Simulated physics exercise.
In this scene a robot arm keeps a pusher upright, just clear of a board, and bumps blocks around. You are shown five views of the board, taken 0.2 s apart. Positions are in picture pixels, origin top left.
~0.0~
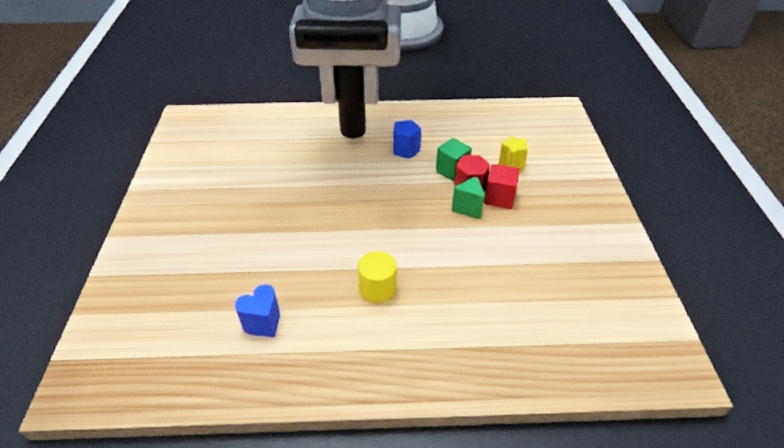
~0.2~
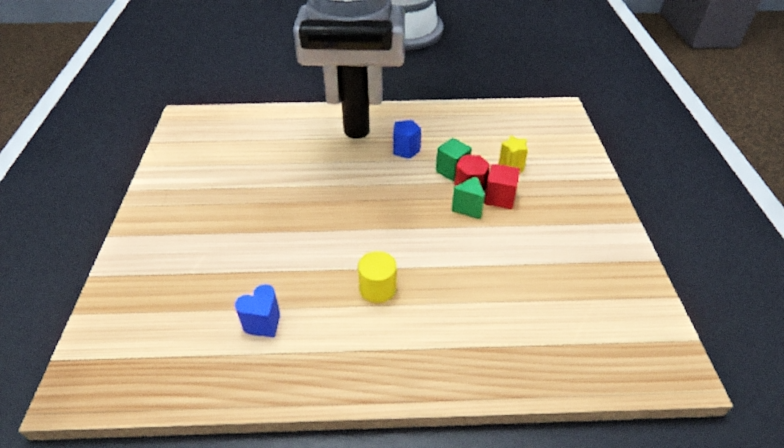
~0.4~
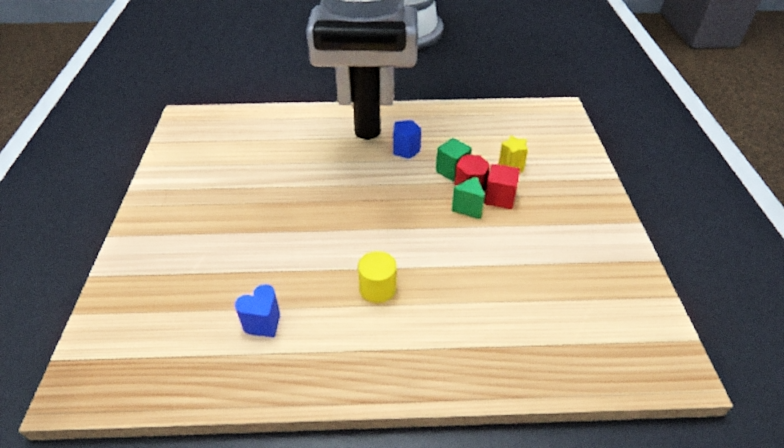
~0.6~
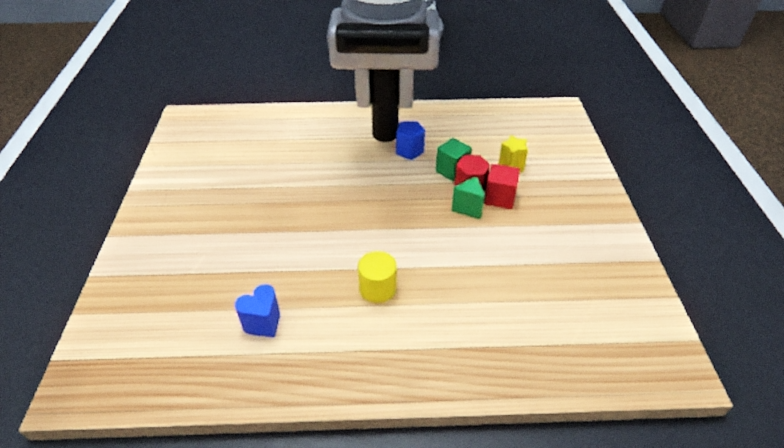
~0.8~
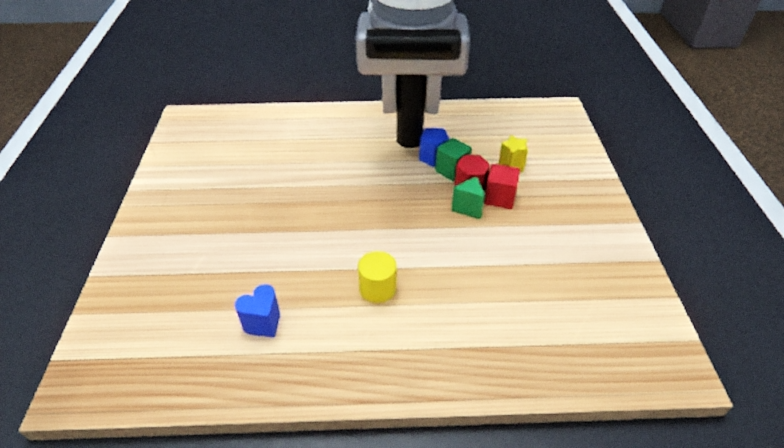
A robot arm with a black pusher tip hangs over the far edge of a striped wooden board on a dark table, seen from the front and above. A blue block sits near the tip, beside a cluster of green, red and yellow blocks at right, with a yellow cylinder and blue heart nearer. The arm slides right and pushes the blue block against the cluster, while the camera stays still.
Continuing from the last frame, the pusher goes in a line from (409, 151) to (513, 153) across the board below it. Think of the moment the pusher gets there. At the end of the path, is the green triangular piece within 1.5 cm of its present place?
Yes, that is what happens.
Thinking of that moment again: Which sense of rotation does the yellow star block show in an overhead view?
Anticlockwise, looking down.
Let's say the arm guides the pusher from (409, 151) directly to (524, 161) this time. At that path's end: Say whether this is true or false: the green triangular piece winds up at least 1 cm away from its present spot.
That claim is true.
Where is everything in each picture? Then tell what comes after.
Pusher tip at (353, 131); block tops, blue pentagon at (406, 127); green square piece at (455, 148); green triangular piece at (472, 186); red hexagonal block at (474, 164); red square piece at (504, 174); yellow star block at (516, 143), in the first picture.
Pusher at (357, 131); blocks unchanged, in the second picture.
Pusher at (368, 132); blocks unchanged, in the third picture.
Pusher at (385, 135); blue pentagon at (410, 128), in the fourth picture.
Pusher at (410, 140); blue pentagon at (435, 135); green square piece at (455, 148); green triangular piece at (472, 186); red hexagonal block at (474, 164); red square piece at (504, 174); yellow star block at (516, 143), in the fifth picture.
The first path, step by step. One third of the way, pusher at (445, 141); blue pentagon at (470, 139), turned 30° clockwise; green square piece at (473, 155), turned 45° clockwise; green triangular piece at (473, 191), turned 30° clockwise; red hexagonal block at (484, 173); red square piece at (515, 180).
Two thirds of the way, pusher at (481, 142); blue pentagon at (502, 144), turned 65° clockwise; green square piece at (485, 157), turned 70° clockwise; green triangular piece at (473, 193), turned 40° clockwise; red hexagonal block at (486, 177), turned 10° clockwise; red square piece at (518, 182); yellow star block at (528, 147), turned 35° anticlockwise.
At the end, pusher at (515, 143); blue pentagon at (516, 148), turned 130° clockwise; green square piece at (485, 157), turned 70° clockwise; green triangular piece at (473, 193), turned 40° clockwise; red hexagonal block at (486, 177), turned 10° clockwise; red square piece at (518, 182); yellow star block at (541, 150), turned 30° anticlockwise.
